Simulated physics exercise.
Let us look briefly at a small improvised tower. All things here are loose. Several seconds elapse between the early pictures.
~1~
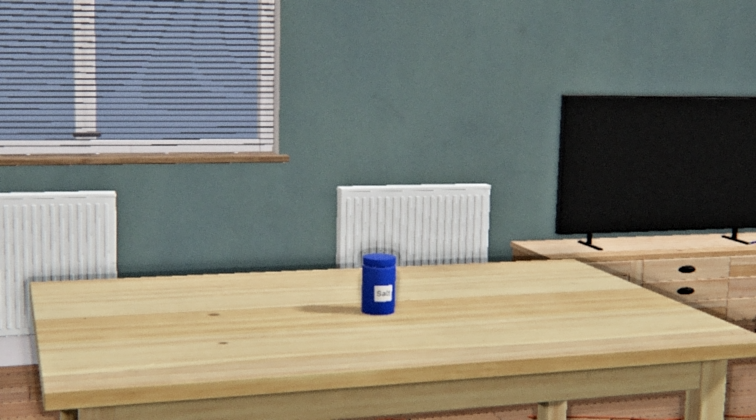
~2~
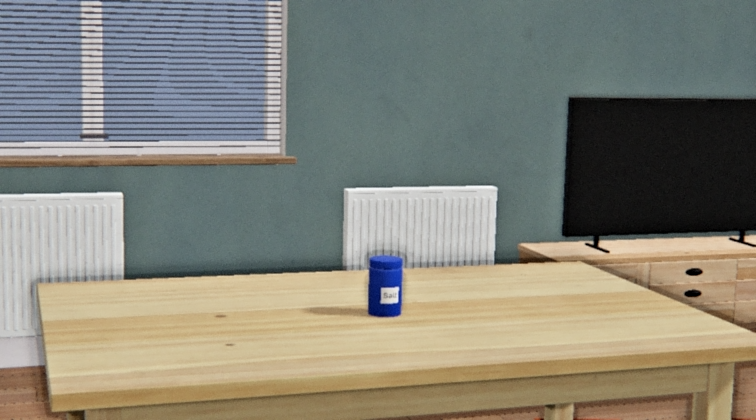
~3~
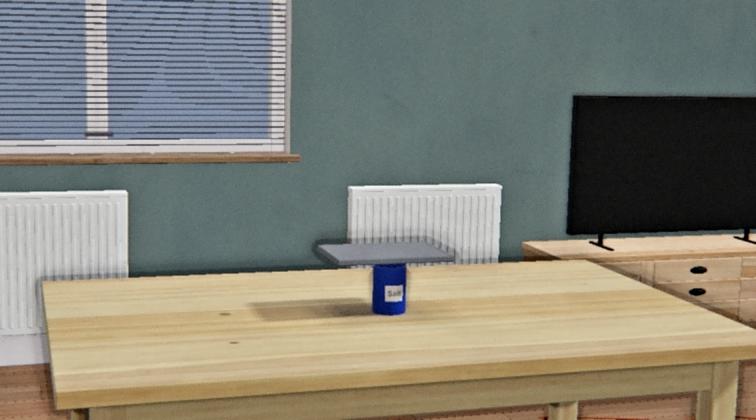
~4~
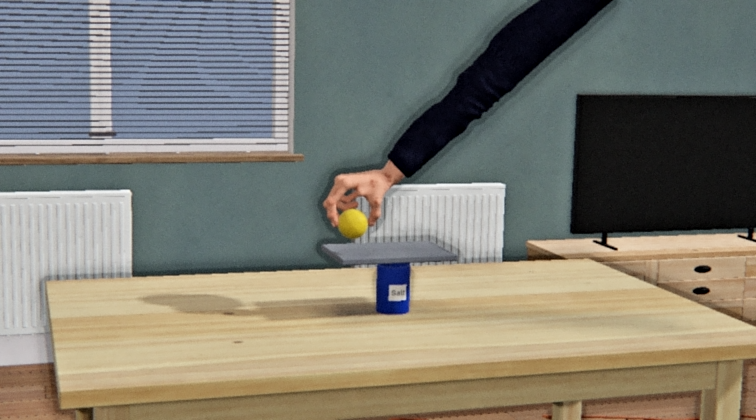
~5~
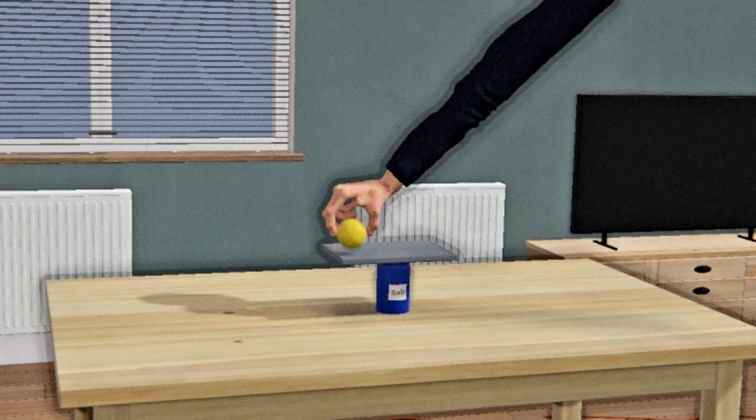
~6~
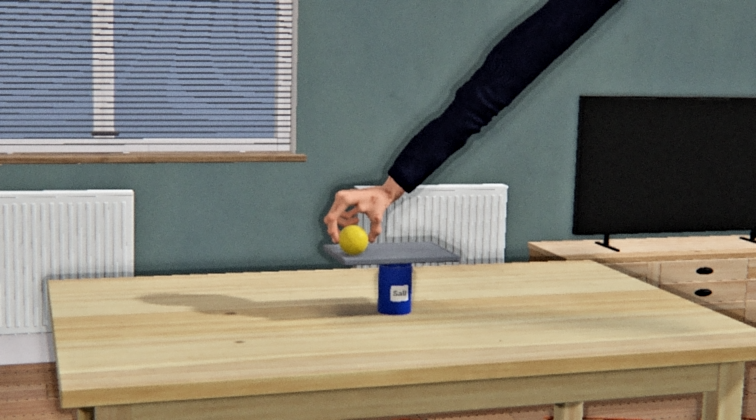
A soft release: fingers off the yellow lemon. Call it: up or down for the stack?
Down - it falls.
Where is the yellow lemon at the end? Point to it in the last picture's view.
In the final view it sits at roughly (341, 306).
Then, 0.40 s on from there, yellow lemon now fallen; grey lid turned 59° from how it was put.
Then, 0.90 s on from there, grey lid upside down.
In the end, fallen, grey lid and yellow lemon; blue jar unmoved. At the end, from the last picture's camera, yellow lemon near (341, 307). The stack gives way.
